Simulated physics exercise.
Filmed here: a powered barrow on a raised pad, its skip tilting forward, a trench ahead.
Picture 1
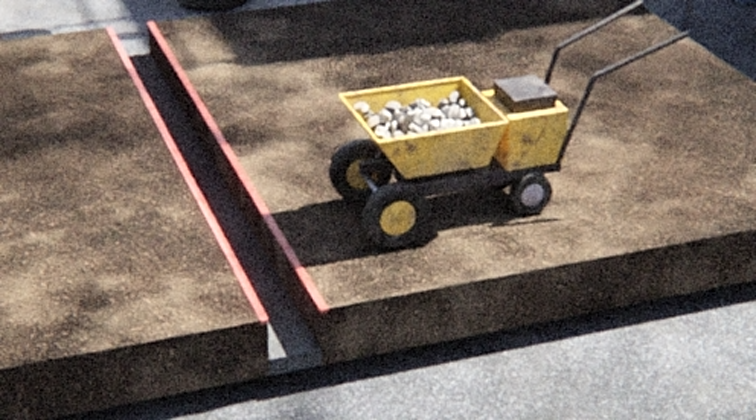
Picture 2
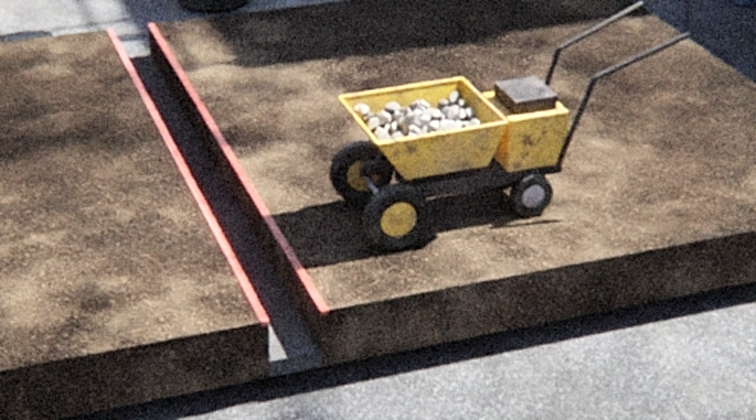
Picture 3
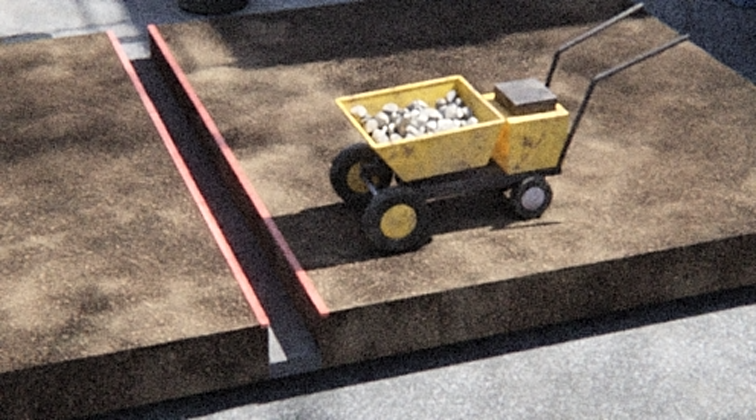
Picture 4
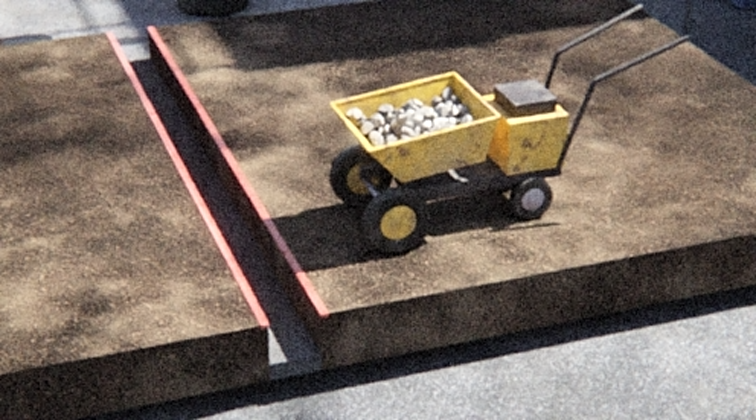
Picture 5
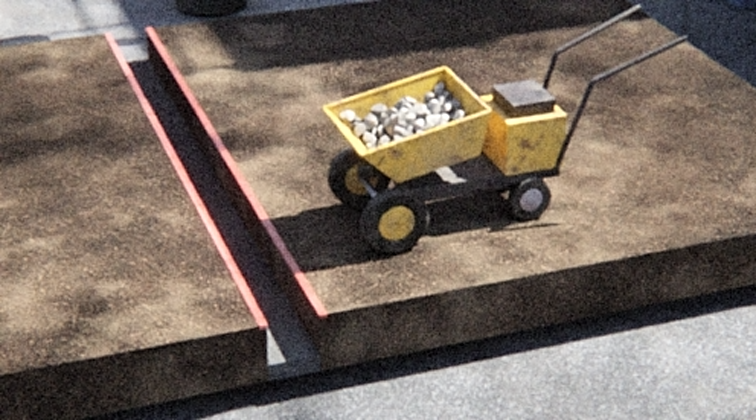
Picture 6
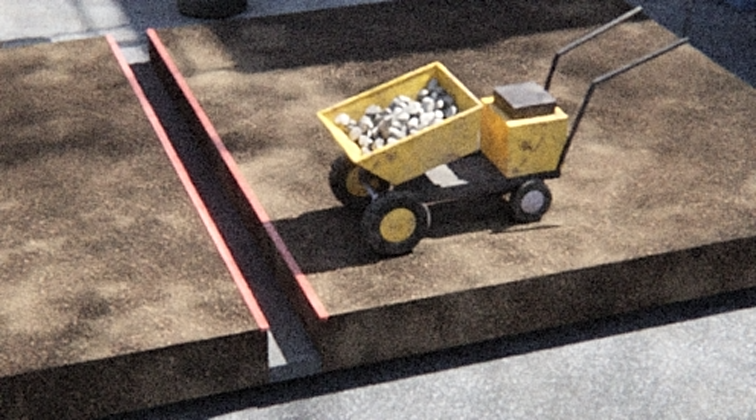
A brown, earthy raised pad, split by a narrow, red-edged trench on the left, lies in dappled sunlight on grey paving, seen from above at an angle. Right of the trench stands a small yellow barrow with black tyres, a skip of pale broken stones and dark handles at upper right. The skip, level at first, slowly tilts forward toward the trench while the wheels and camera stay still.
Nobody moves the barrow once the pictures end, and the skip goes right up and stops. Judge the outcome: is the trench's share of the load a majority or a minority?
Outside the trench is the minority of the load.
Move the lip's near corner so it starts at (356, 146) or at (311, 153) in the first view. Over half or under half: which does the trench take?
Try one: The greater share. Try two: The lesser share.
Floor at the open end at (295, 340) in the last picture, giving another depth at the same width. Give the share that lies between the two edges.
Something close to 80 per cent.
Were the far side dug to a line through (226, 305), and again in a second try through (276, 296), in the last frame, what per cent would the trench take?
The first try comes out at 90 percent and the second at 60 percent.
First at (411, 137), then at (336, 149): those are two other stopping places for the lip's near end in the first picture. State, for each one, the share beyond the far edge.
Roughly 0 and 40 percent respectively.
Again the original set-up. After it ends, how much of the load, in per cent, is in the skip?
Something like 0 in every hundred.
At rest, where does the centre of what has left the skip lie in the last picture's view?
Roughly at (256, 273), give or take.
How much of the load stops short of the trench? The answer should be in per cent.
Near 5 in every hundred.
Just after the last frame, skip tipped steeply; every one in the skip.
A moment on, skip tipped right over; the larger part in the skip; about a tenth short of the trench; about a tenth in or heaped over the trench; just a few falling.
Further on, skip tipped right over; about a tenth in the skip; about a tenth short of the trench; the larger part in or heaped over the trench.
When it is over, skip tipped right over; about a tenth short of the trench; almost all in or heaped over the trench; not one beyond it.
